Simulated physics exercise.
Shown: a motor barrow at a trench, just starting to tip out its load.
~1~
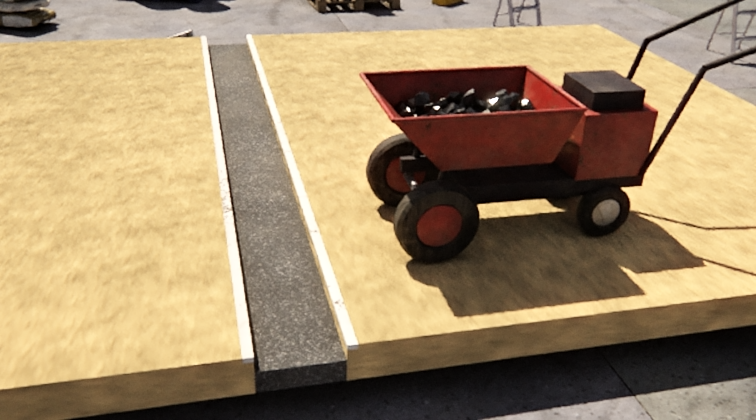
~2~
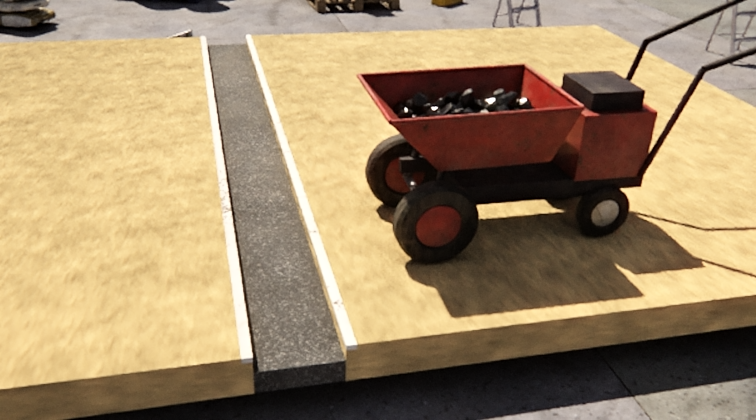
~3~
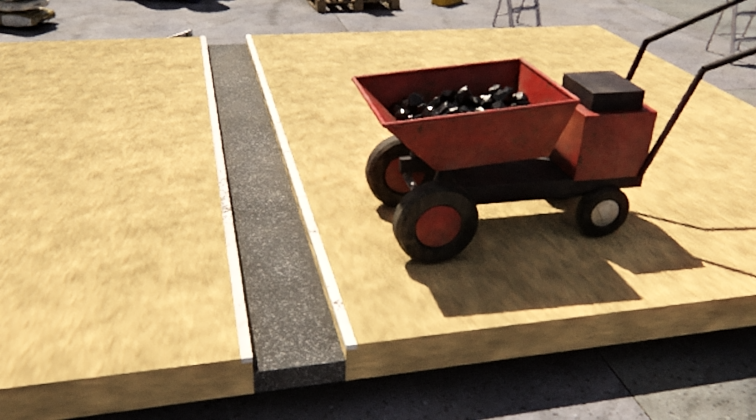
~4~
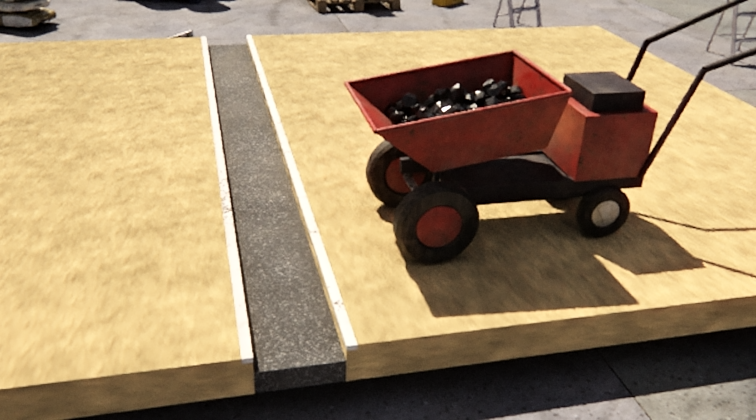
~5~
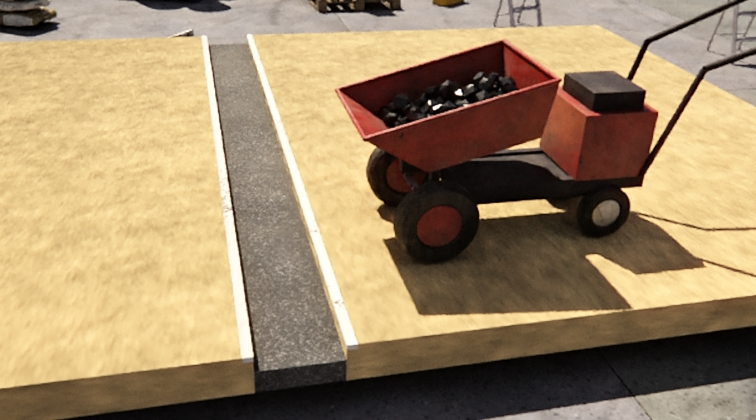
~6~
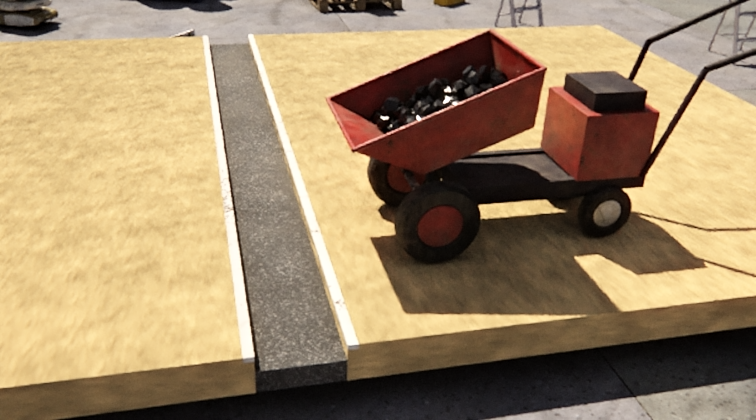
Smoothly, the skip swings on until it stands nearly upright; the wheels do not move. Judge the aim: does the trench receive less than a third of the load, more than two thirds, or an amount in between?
Past the two-thirds mark.
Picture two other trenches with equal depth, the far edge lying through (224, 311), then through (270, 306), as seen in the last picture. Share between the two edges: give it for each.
Close to 90 per cent in the first, close to 60 per cent in the second.
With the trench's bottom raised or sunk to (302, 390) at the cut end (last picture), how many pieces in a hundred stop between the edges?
It works out to some 100 percent.
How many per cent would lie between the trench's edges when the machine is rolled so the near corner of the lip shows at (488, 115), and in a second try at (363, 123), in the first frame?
The share would be near 20 percent, and then near 60 percent.
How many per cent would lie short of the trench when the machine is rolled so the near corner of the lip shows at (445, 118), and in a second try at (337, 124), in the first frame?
20 % and 0 %.
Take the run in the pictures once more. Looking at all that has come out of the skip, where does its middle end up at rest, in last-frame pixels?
The centre comes to rest near (273, 248).
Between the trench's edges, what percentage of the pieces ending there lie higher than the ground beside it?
About 40 %.
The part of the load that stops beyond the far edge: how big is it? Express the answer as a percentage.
5 percent.
Soon, skip tipped steeply; all in the skip.
A while on, skip tipped right over; about two thirds in the skip; about a third in or heaped over the trench.
Towards the end, skip tipped right over; about a quarter in the skip; most in or heaped over the trench; a small part beyond it.
Finally, skip tipped right over; a small part in the skip; most in or heaped over the trench; a small part beyond it.
